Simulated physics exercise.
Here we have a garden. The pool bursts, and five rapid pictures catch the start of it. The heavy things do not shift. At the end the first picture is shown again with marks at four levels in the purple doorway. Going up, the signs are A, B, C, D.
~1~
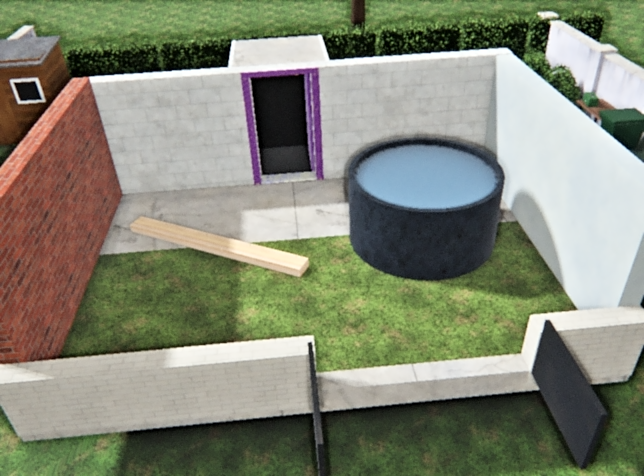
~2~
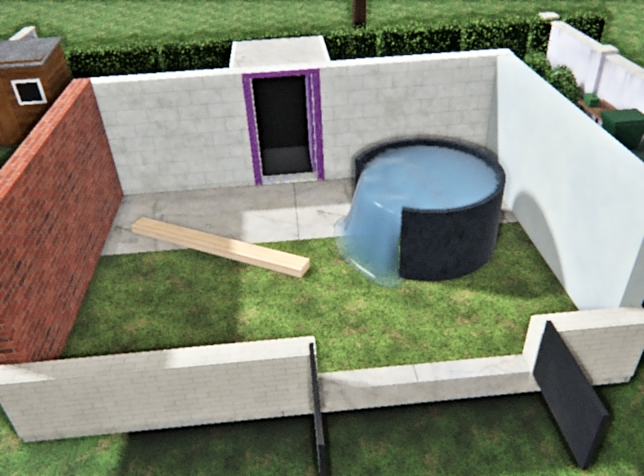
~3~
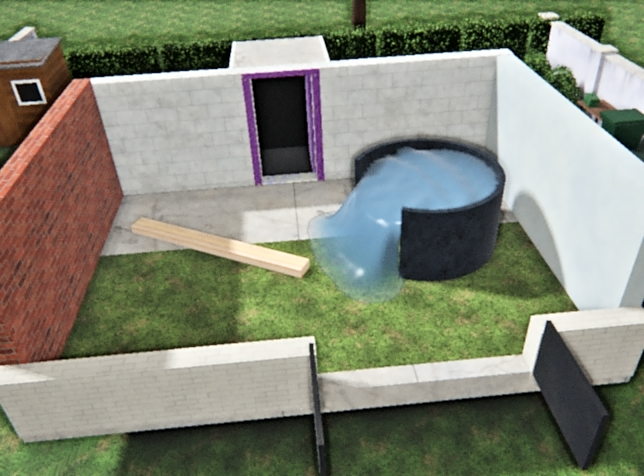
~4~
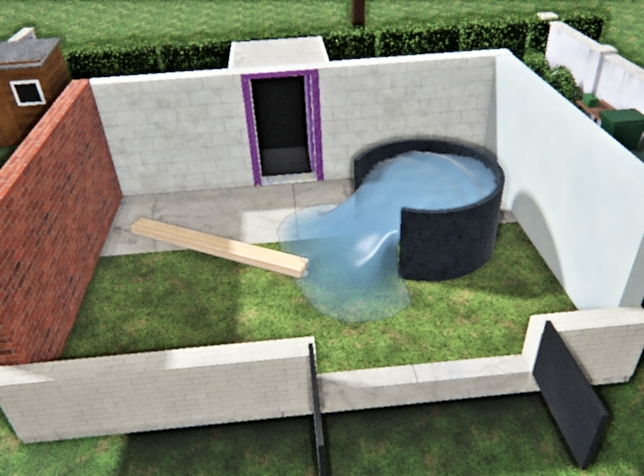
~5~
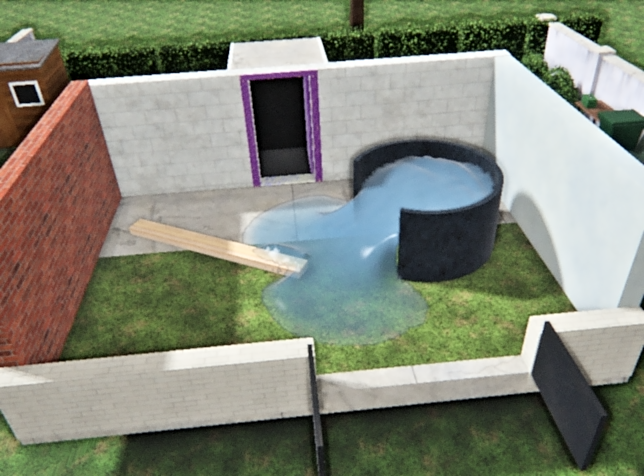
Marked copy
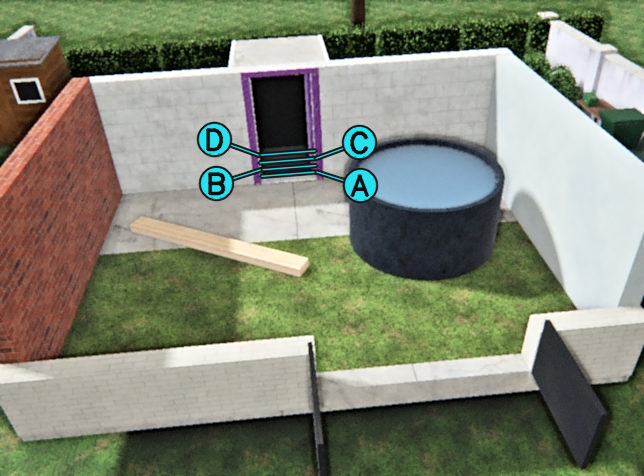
The clip opens on a walled garden with a round, dark pool of still water, wooden planks on the grass and a purple-framed doorway behind. The pool's left side opens and water pours out onto the ground, then spreads left and forward across paving and grass, reaching around the planks' near end.
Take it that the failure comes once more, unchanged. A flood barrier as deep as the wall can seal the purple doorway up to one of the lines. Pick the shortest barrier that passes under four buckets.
Mark A.
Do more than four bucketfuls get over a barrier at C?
No, not at all.
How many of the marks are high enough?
All of them.
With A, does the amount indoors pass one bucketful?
No.
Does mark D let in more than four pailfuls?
No, that is safe.
In cyan, A at (288, 174); B at (288, 167); C at (287, 160); D at (287, 153); from the bottom up A, B, C, D.
Choosing A, a splash gets over, under a bucket.
Choosing B, nothing gets over.
Choosing C, nothing gets over.
Choosing D, nothing gets over.
